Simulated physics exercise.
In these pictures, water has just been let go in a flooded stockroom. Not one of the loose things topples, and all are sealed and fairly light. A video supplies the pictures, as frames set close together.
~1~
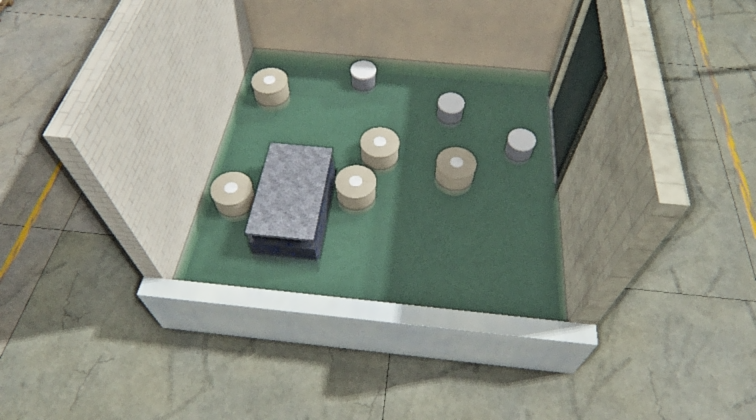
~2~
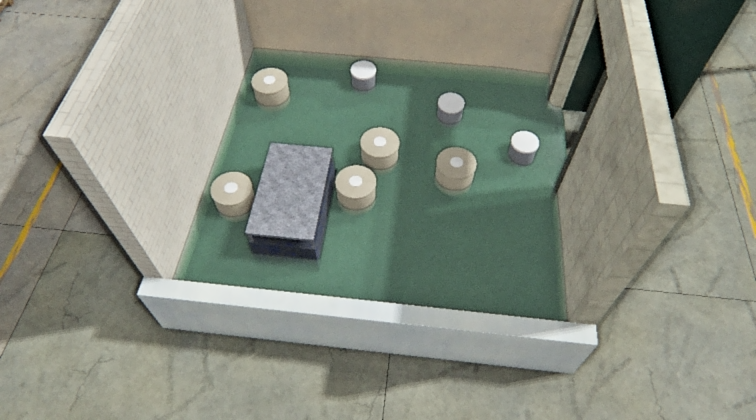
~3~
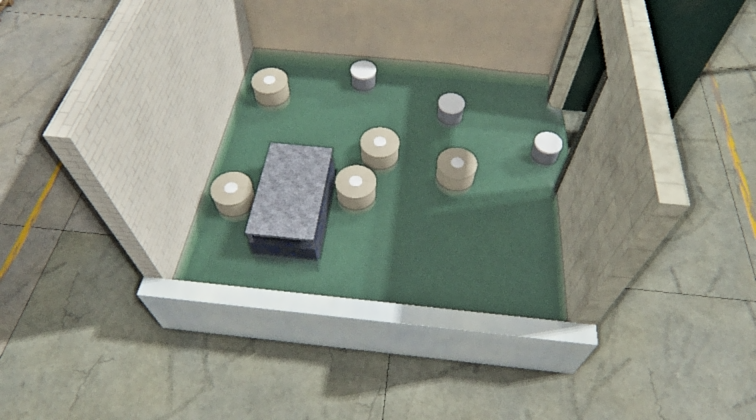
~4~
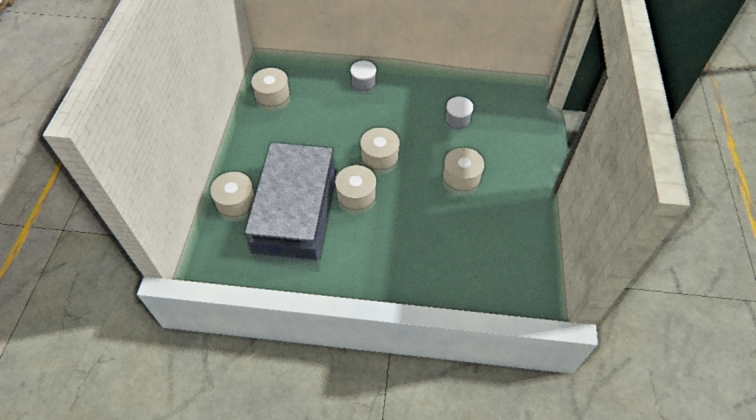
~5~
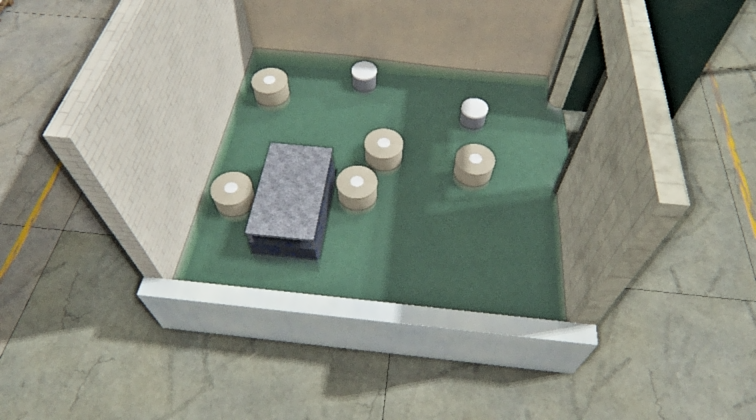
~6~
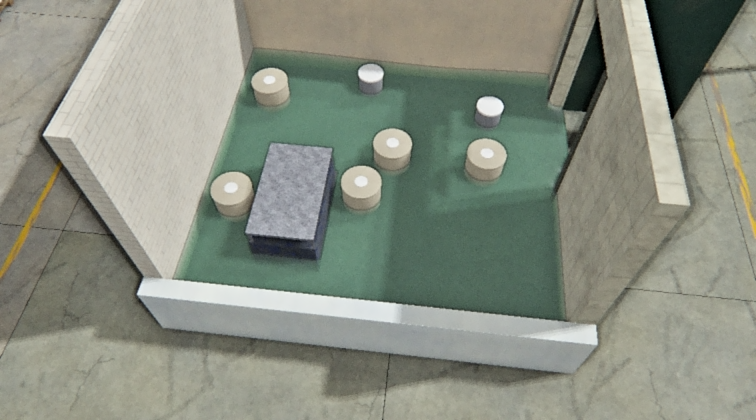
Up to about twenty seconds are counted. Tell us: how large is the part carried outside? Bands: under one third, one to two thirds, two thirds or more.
One to two thirds.
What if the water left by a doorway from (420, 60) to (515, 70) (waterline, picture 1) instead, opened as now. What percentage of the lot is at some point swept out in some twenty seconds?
I'd guess around 90 percent.
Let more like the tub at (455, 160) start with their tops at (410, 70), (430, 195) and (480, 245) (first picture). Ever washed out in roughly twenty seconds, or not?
Sure - one by one that's out of the room, then out of the room, then out of the room.
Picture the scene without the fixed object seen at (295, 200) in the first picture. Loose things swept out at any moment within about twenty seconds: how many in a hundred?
Around 80 in a hundred.
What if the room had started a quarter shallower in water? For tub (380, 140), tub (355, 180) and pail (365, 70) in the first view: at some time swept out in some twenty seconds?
As listed: Through, no, carried outside.
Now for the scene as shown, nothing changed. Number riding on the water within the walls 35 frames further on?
By my reckoning the number comes out at 0.
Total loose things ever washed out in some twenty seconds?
The figure is 5.
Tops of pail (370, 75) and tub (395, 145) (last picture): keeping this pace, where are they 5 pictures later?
They should be roughly at (425, 75) and (444, 138).
A moment on, 3 of 8 are out; 5 afloat.
Next, 4 of 8 are out; 4 afloat.
Later, 5 of 8 are out; 0 afloat.
In the end, 5 of 8 are out; 0 afloat.
